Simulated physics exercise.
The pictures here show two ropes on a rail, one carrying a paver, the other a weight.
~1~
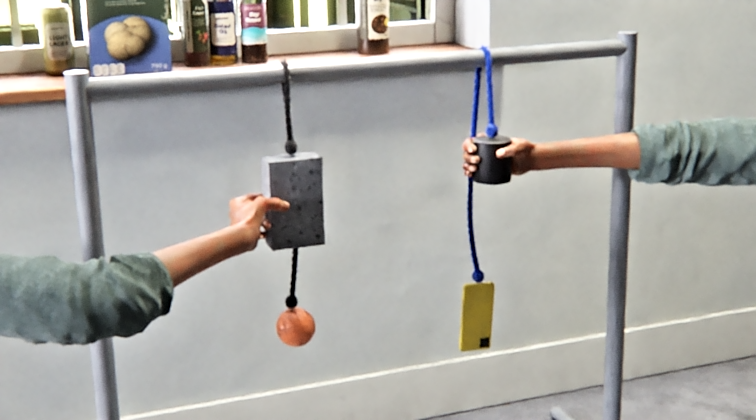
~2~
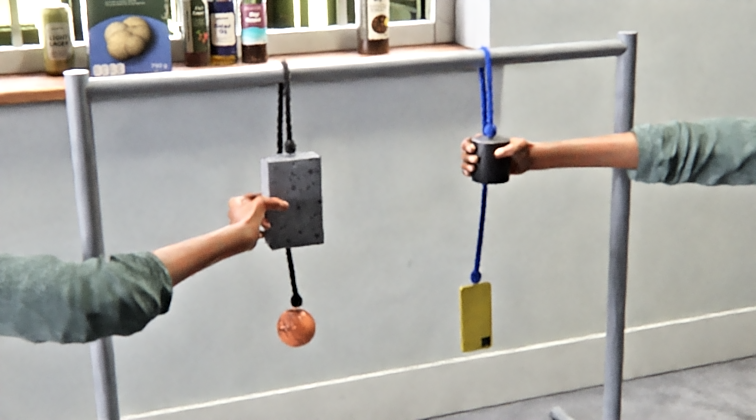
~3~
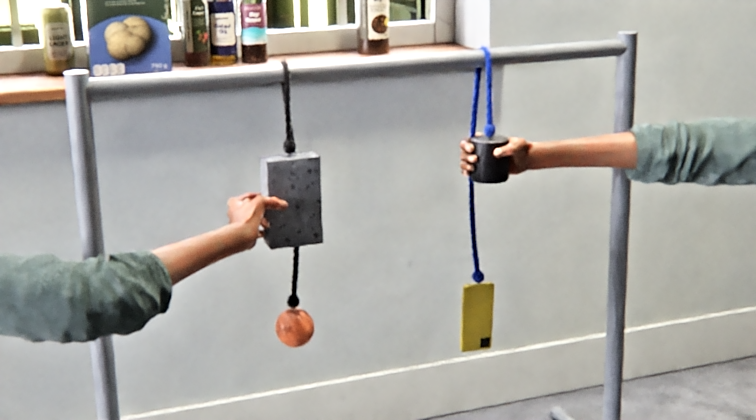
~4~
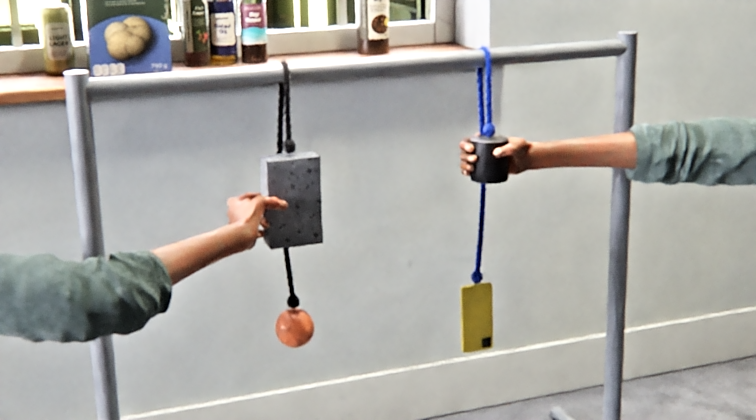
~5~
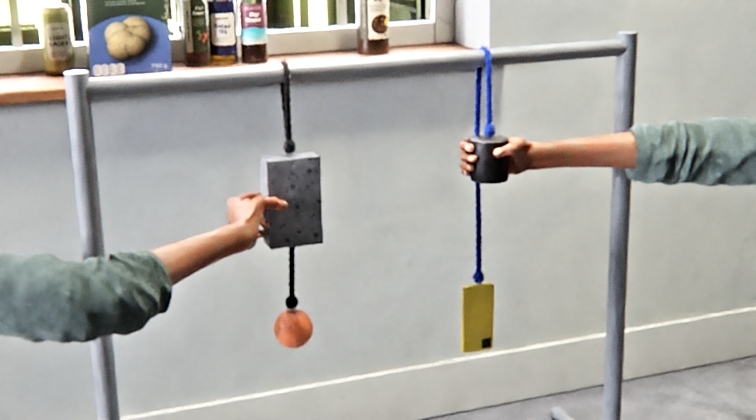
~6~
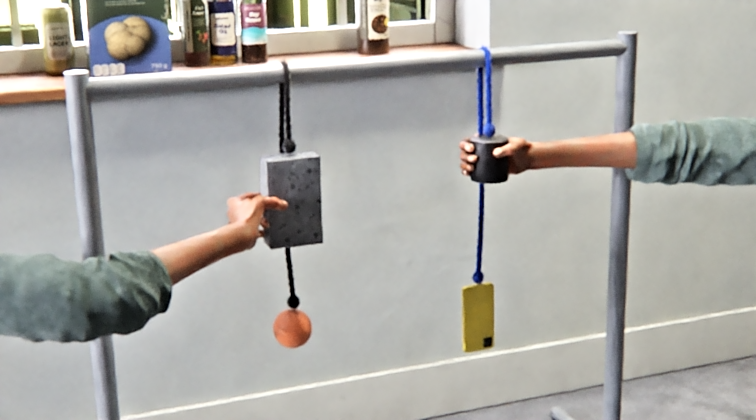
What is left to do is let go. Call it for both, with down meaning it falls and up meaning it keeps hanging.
Paver - down; weight - down.
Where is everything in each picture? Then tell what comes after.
Paver (293, 201); weight (492, 160); left orange (296, 327); right phone (477, 317), in the first frame.
Paver (293, 201); weight (491, 160), in the second frame.
Paver (292, 200); weight (490, 159), in the third frame.
Paver (292, 200); weight (490, 159), in the fourth frame.
Paver (292, 200); weight (490, 159), in the fifth frame.
Paver (292, 200); weight (490, 159); left rope only laid over the rail; right rope only laid over the rail, in the sixth frame.
Then, 0.36 s after the last picture, paver dropping near (297, 324); weight dropping near (488, 273).
Then, 0.66 s after the last picture, paver on the floor; weight on the floor.
At rest, paver on the floor; weight on the floor. The paver drops and the weight pulls its rope through.
